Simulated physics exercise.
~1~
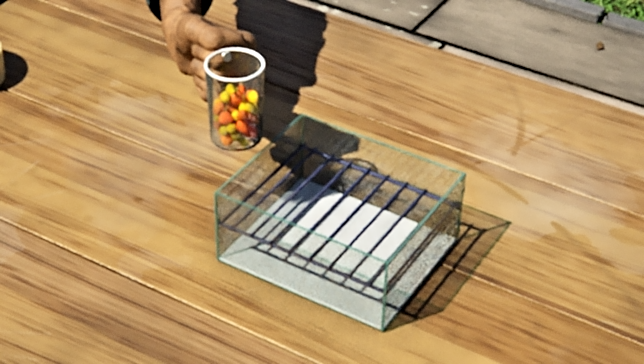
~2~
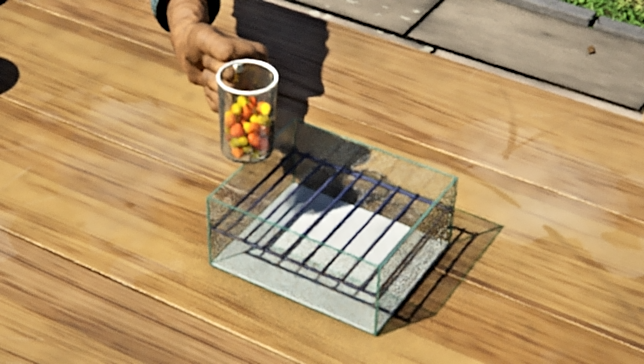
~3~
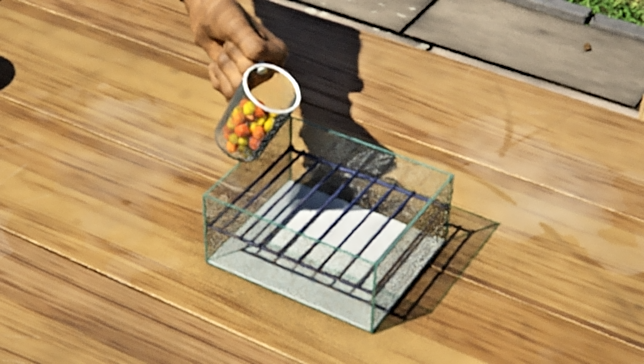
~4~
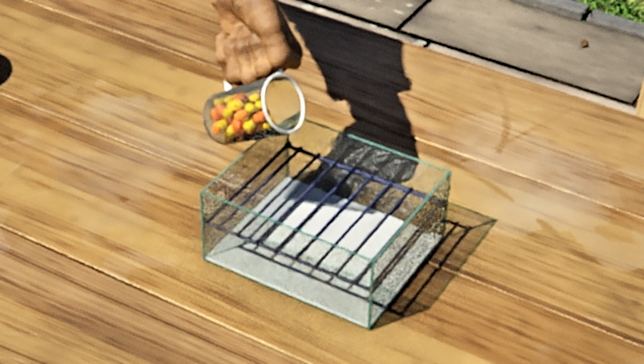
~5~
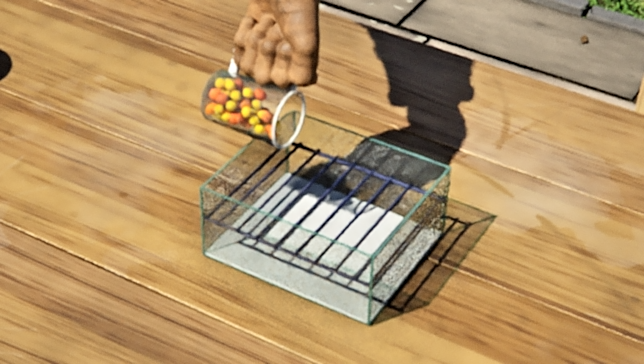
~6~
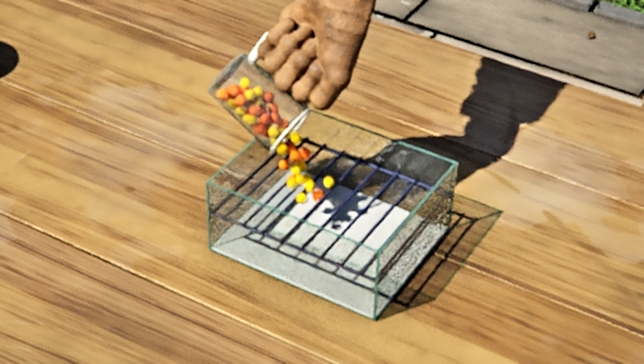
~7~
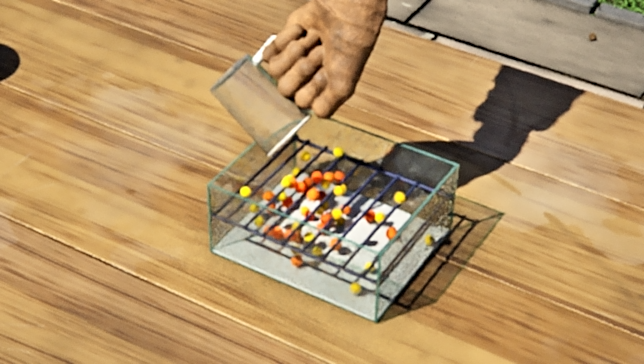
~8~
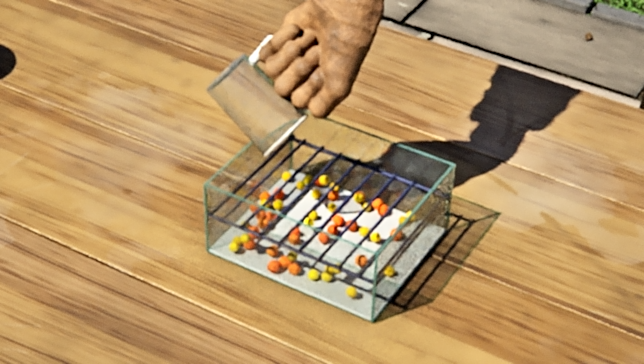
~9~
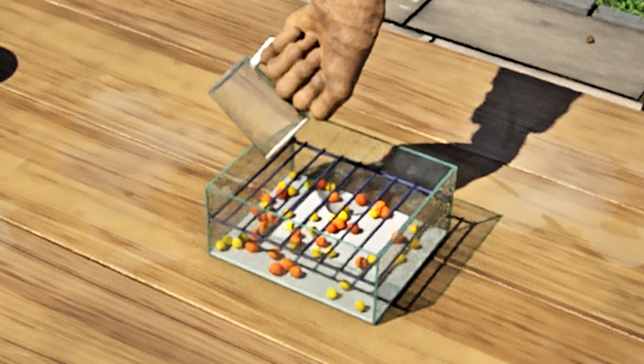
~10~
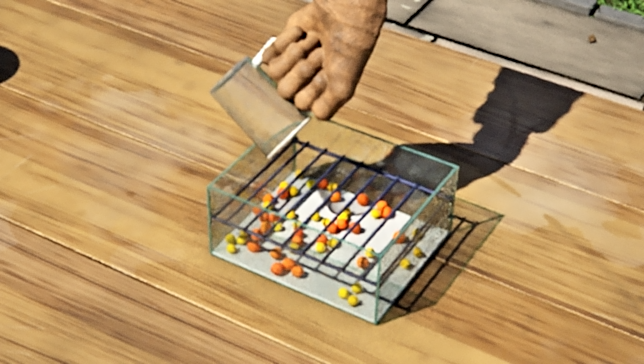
At the start, a hand holds an upright clear cup of small yellow and orange pieces above a glass-sided box with dark wires across it, set on a wooden table. The hand tilts the cup over until it lies on its side, with the pieces still inside. As it tips further, the pieces begin to spill from the rim onto the wires. The rest tumble out and scatter across the box, some still at the wires while others drop between them. By the end, all the yellow and orange pieces lie spread beneath the wires, and the hand still holds the emptied cup upside down above.
